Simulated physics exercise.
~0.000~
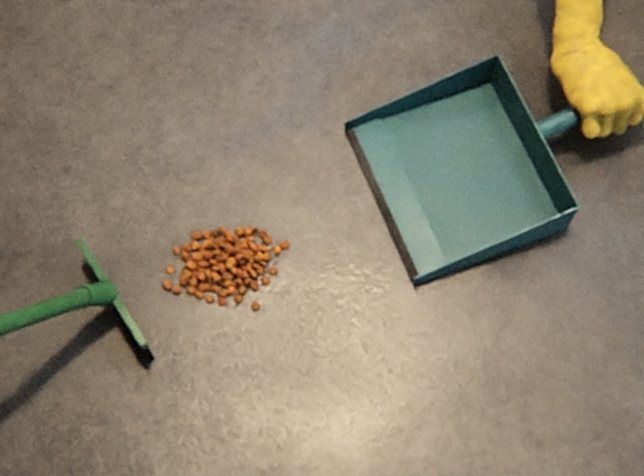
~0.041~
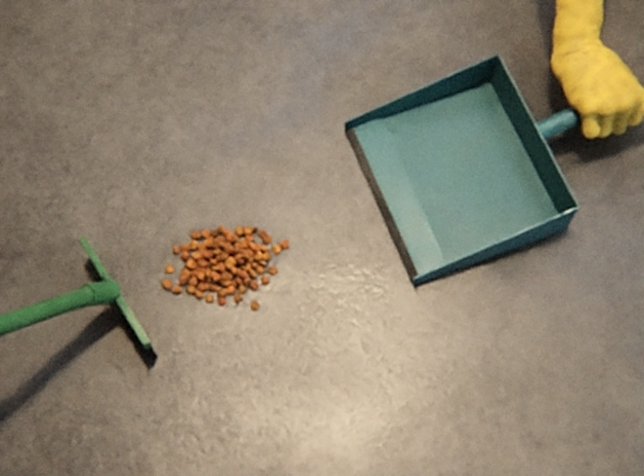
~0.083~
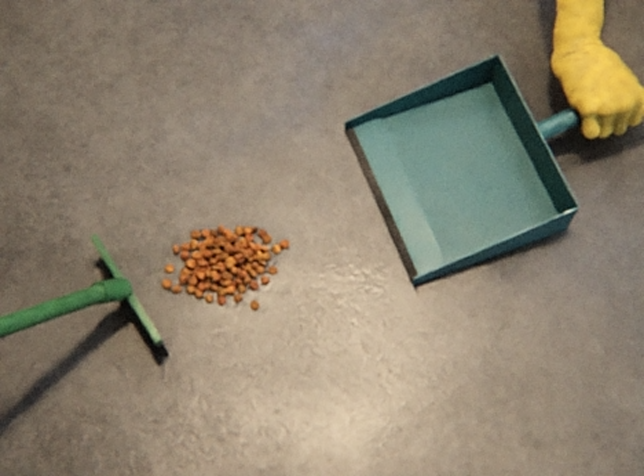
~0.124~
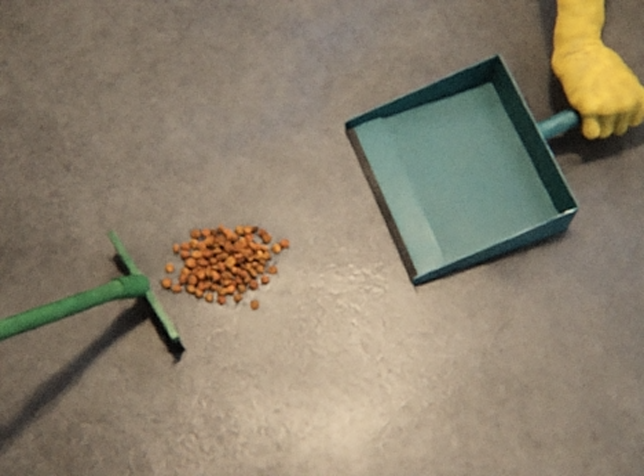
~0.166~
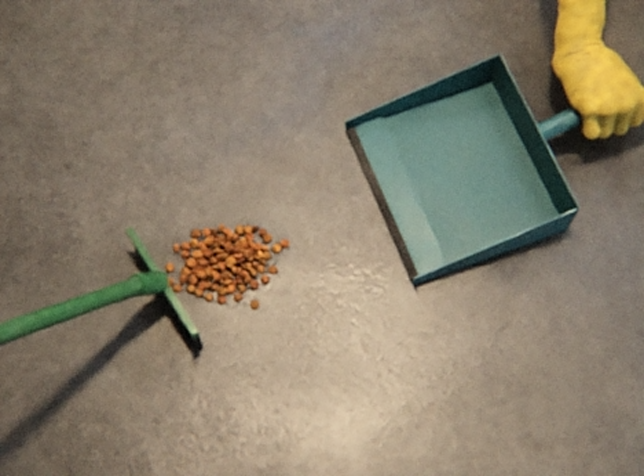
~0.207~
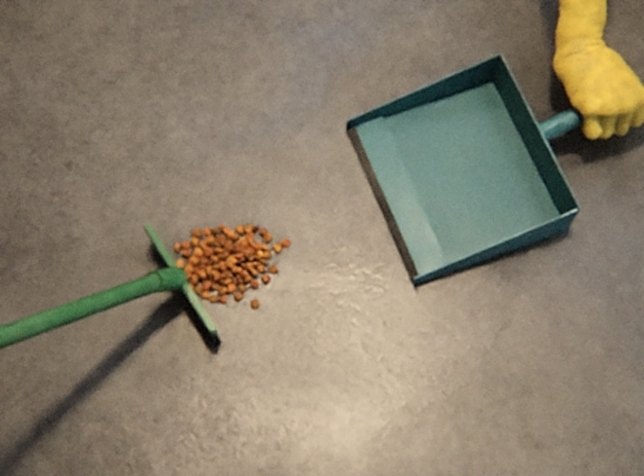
A green squeegee slid rightward across the grey floor until its blade met the near edge of a pile of brown kibble, while a yellow-gloved hand held a teal dustpan still at the right.
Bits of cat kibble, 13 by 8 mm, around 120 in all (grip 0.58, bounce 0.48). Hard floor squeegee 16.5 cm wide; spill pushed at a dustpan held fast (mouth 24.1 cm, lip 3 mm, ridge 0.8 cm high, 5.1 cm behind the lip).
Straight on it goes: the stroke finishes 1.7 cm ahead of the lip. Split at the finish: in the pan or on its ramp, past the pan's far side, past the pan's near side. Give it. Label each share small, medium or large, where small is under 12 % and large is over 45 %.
In the pan or on its ramp: Small. Past the pan's far side: Small. Past the pan's near side: Small.
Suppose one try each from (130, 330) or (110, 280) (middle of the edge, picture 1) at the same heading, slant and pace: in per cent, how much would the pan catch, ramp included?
Some 0 and 20 per cent.
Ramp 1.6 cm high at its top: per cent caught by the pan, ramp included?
Estimate: About 5 in a hundred.
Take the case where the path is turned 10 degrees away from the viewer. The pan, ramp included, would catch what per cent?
Estimate: 20 % in pan or on ramp.
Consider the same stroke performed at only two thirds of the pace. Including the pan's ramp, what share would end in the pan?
About 10 %.
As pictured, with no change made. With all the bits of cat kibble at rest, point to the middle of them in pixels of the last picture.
Approximately (359, 210) in the last picture.
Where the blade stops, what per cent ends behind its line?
About 35 percent.
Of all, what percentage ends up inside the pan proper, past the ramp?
Estimate: Near 0 per cent of all.
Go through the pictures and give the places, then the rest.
In the first picture, blade from (144, 345) to (82, 245), moved 0.0 cm, 0 of the pieces shifted so far; middle of the pieces at (225, 258); pan at (467, 174).
In the second picture, blade from (147, 344) to (85, 243), moved 0.5 cm, 0 of the pieces shifted so far; middle of the pieces at (225, 258).
In the third picture, blade from (159, 341) to (96, 241), moved 1.9 cm, 0 of the pieces shifted so far; middle of the pieces at (225, 257).
In the fourth picture, blade from (176, 338) to (113, 237), moved 4.0 cm, 0 of the pieces shifted so far; middle of the pieces at (225, 257).
In the fifth picture, blade from (195, 334) to (132, 234), moved 6.3 cm, 0 of the pieces shifted so far; middle of the pieces at (225, 257).
In the sixth picture, blade from (213, 330) to (150, 230), moved 8.5 cm, 9 of the pieces shifted so far; middle of the pieces at (226, 256); pan at (468, 174). Its pace works out near 0.54 m/s, heading 10 degrees towards the viewer's side.
Then, at 0.43 s, middle of the blade 16 cm from the lip; 0 % over the lip, far side 0 %, near side 0 %.
After 0.59 s, middle of the blade 7 cm from the lip; 0 % over the lip, far side 0 %, near side 0 %.
Then, at 0.86 s, middle of the blade 3 cm from the lip; 5 % over the lip, far side 0 %, near side 0 %.
At rest (1.2 s), pan 5 %, far side 0 %, near side 0 %, in front of the lip or behind the blade 90 %.
